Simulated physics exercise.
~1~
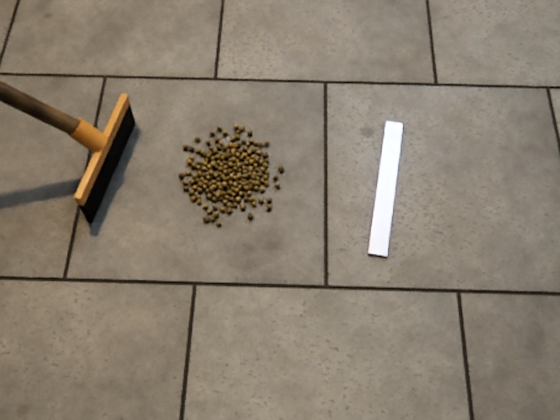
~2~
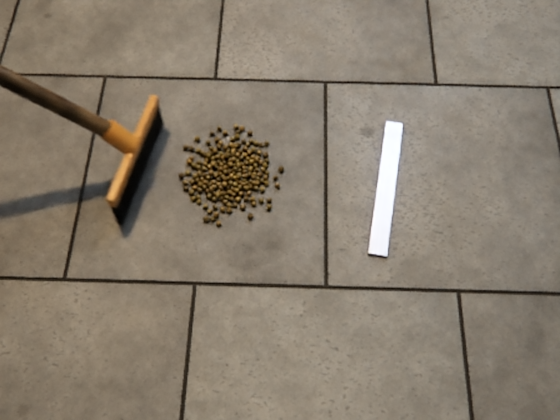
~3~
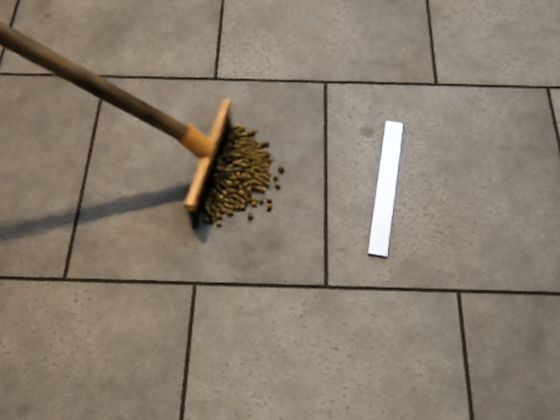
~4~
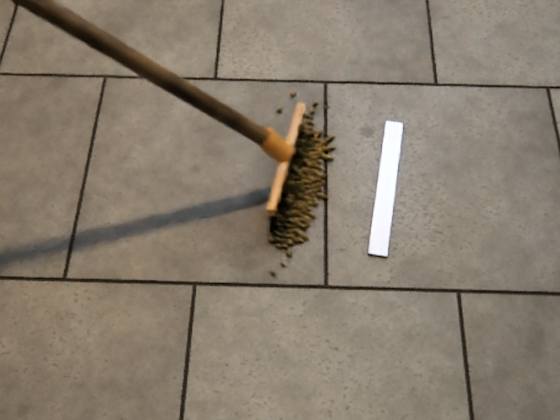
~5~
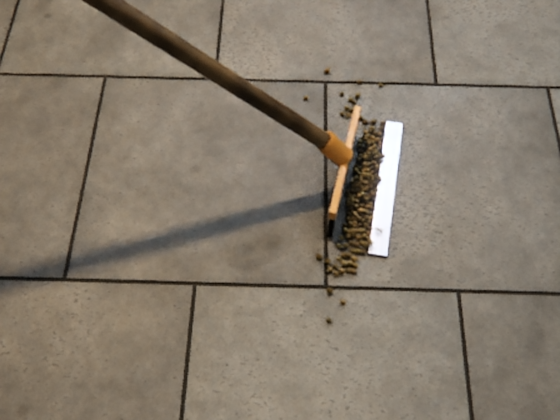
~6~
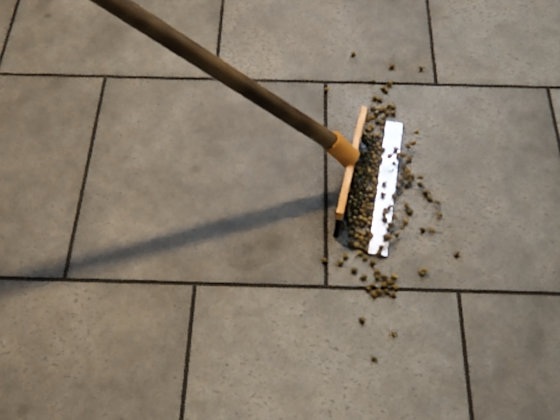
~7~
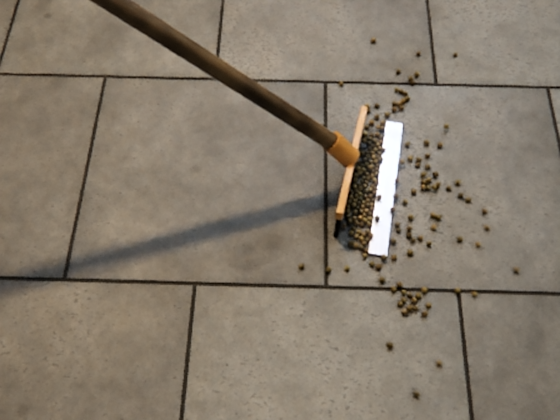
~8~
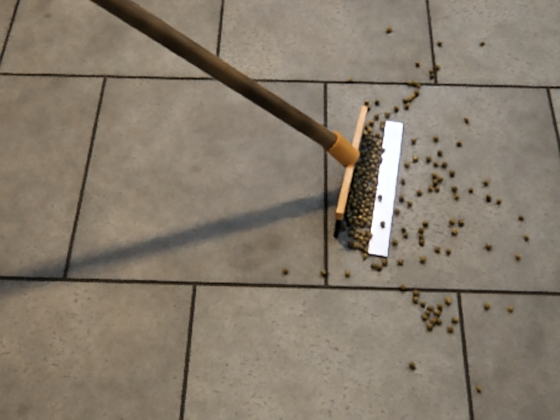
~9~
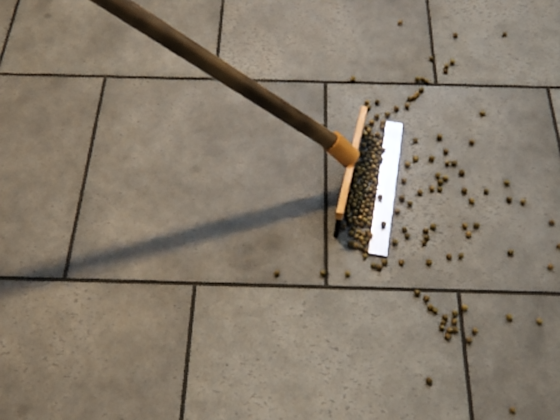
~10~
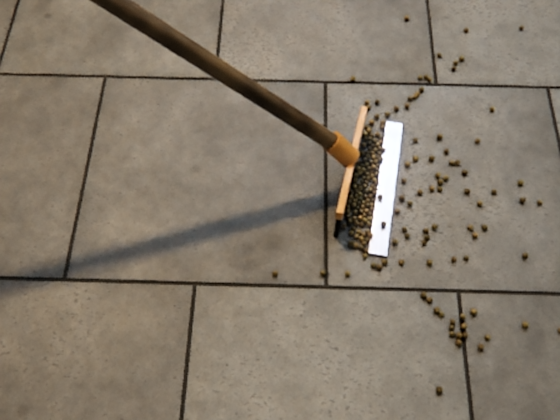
On grey floor tiles, a broom-like squeegee pushes small brown pellets right against a white strip, many scattering beyond before it stops.
